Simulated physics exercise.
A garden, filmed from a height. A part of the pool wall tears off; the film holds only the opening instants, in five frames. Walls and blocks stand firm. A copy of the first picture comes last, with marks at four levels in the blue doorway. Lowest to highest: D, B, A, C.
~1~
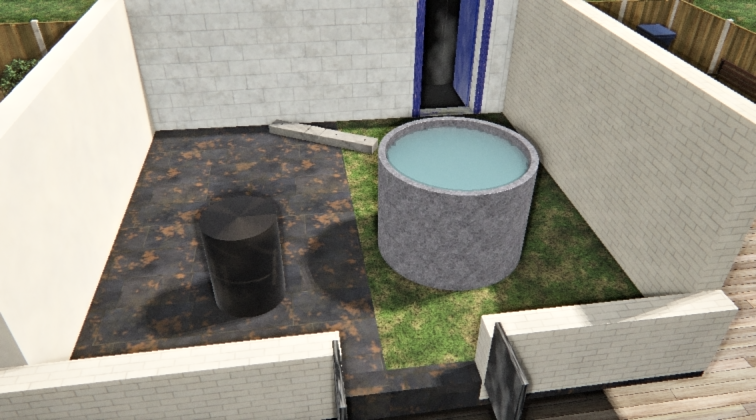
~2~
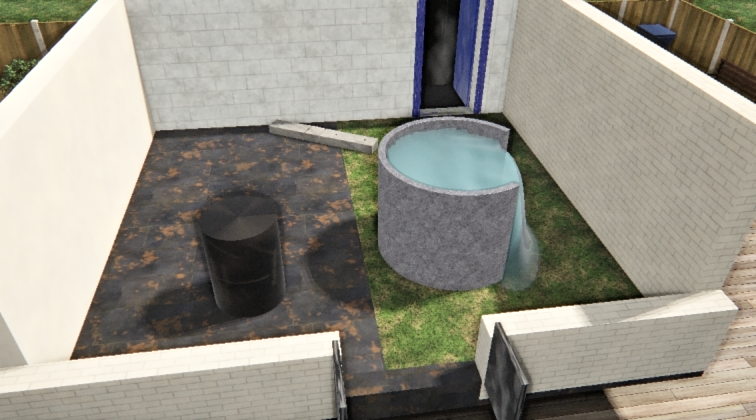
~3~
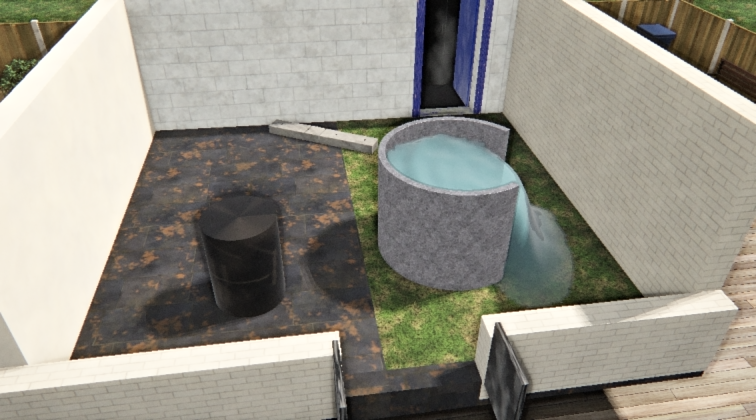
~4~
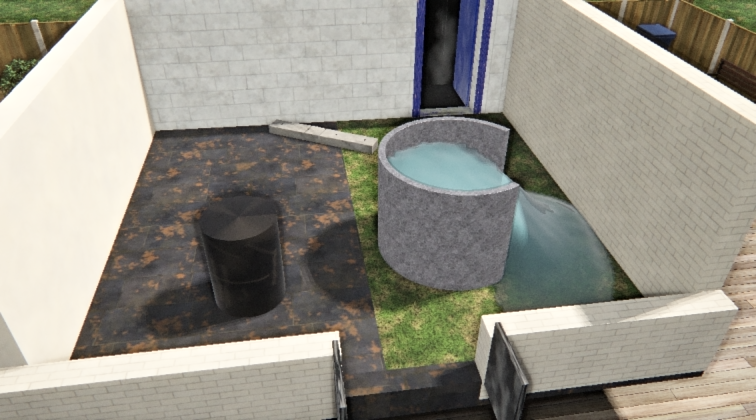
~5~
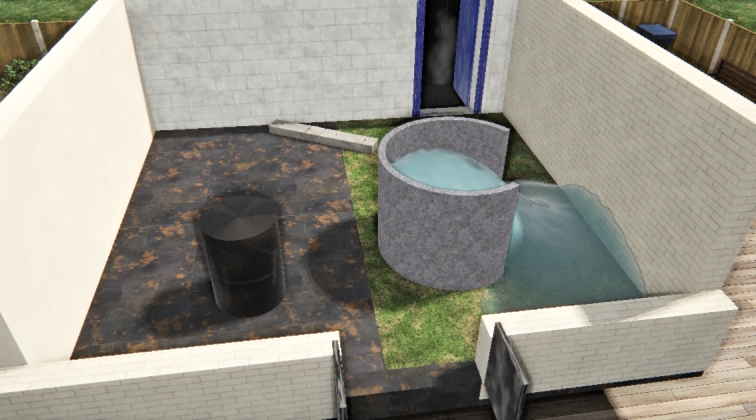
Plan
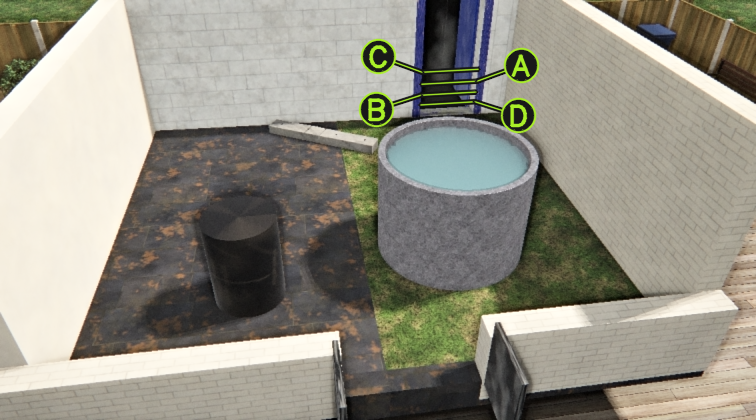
Water pouring from the open right side of a round grey stone pool, spreading over grass to a pale brick wall.
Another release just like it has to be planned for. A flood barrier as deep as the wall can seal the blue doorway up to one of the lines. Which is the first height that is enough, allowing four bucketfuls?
Go for D.
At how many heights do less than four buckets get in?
All of them.
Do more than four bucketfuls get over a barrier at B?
No.
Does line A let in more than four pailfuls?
No, not at all.
On the marked copy, A at (449, 82); B at (448, 93); C at (450, 70); D at (447, 103); from the bottom up D, B, A, C.
With A, nothing gets over.
With B, nothing gets over.
With C, nothing gets over.
With D, a splash gets over, under a bucket.
